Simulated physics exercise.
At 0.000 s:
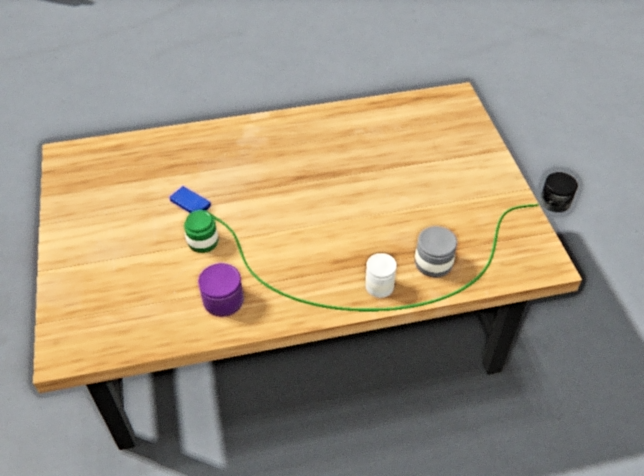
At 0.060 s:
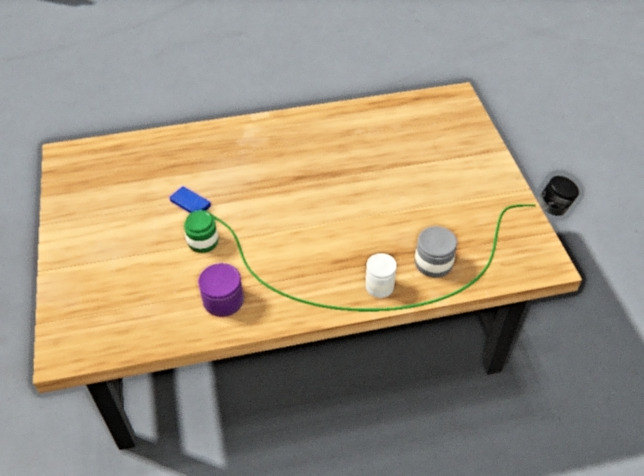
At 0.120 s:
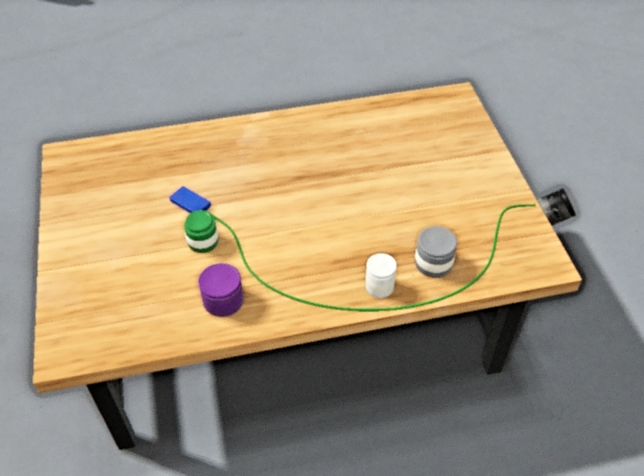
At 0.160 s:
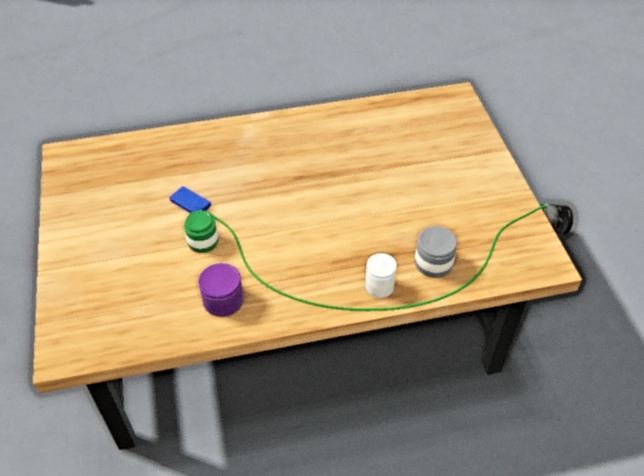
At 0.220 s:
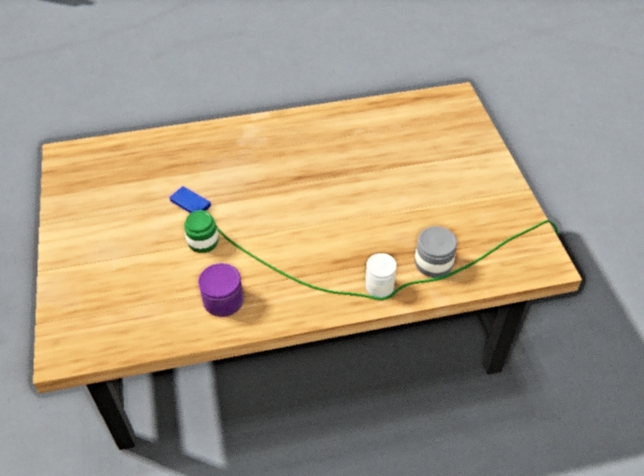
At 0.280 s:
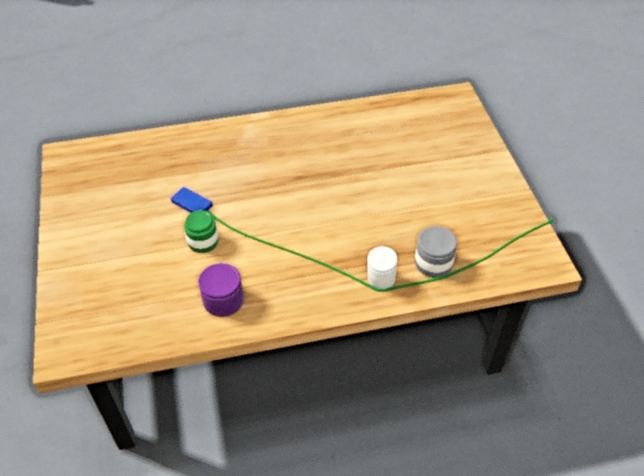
A light wooden table with black legs stands on a grey floor, seen from above by a still camera. A blue phone, a green jar and a purple container sit on the left, a white tin and grey canister nearer the right, with a green cable curving between them. Beyond the right edge, a black speaker drops out of sight, and the cable pulls tighter against the tin and canister, nudging the tin slightly.
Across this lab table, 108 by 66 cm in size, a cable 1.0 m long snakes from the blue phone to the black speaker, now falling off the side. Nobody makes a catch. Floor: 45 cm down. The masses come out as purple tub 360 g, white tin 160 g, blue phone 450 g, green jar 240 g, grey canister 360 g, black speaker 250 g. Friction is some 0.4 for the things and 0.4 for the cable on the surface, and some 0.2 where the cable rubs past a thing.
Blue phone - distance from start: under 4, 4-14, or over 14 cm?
It ends in the short range.
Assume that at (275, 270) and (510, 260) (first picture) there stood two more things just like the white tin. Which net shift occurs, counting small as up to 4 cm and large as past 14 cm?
Going in order, I'd call it an in-between shift for the first and a short shift for the second.
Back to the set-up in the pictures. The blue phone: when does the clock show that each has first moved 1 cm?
Blue phone: Roughly 0.70 s.
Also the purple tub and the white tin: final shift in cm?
Approx. final shift - purple tub: 0 cm; white tin: 15 cm.
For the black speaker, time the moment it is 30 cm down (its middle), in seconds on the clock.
Answer: Never.
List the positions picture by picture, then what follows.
Blue phone (190, 199); cable runs through (502, 217) (475, 280) (383, 310) (288, 296) (237, 240), in the first frame.
Black speaker (562, 186); cable runs through (501, 217) (383, 310) (237, 240), in the second frame.
Black speaker (557, 207); cable runs through (501, 217) (383, 310) (237, 240), in the third frame.
Black speaker (554, 219); cable runs through (515, 221) (383, 309) (237, 240), in the fourth frame.
Cable runs through (549, 222) (233, 243), in the fifth frame.
Blue phone (191, 200); cable runs through (501, 249) (328, 266) (247, 235), in the sixth frame.
By 0.5 s, the cable's tail end at (210, 213); blue phone 1 cm off its start, black speaker over the edge, white tin 13 cm off its start.
By 0.7 s, the cable's tail end at (213, 213); blue phone 1 cm off its start, white tin on its side, 16 cm off its start, black speaker over the edge.
By 1.0 s, the cable's tail end at (213, 213); blue phone 2 cm off its start at (196, 201), white tin on its side, 16 cm off its start at (401, 220), black speaker over the edge.
By 1.2 s, the cable's tail end at (213, 213); blue phone 2 cm off its start, white tin on its side, 16 cm off its start, black speaker over the edge.
By 2.4 s, the cable's tail end at (213, 213); blue phone 2 cm off its start at (196, 201), white tin on its side, 16 cm off its start at (400, 221), black speaker over the edge.
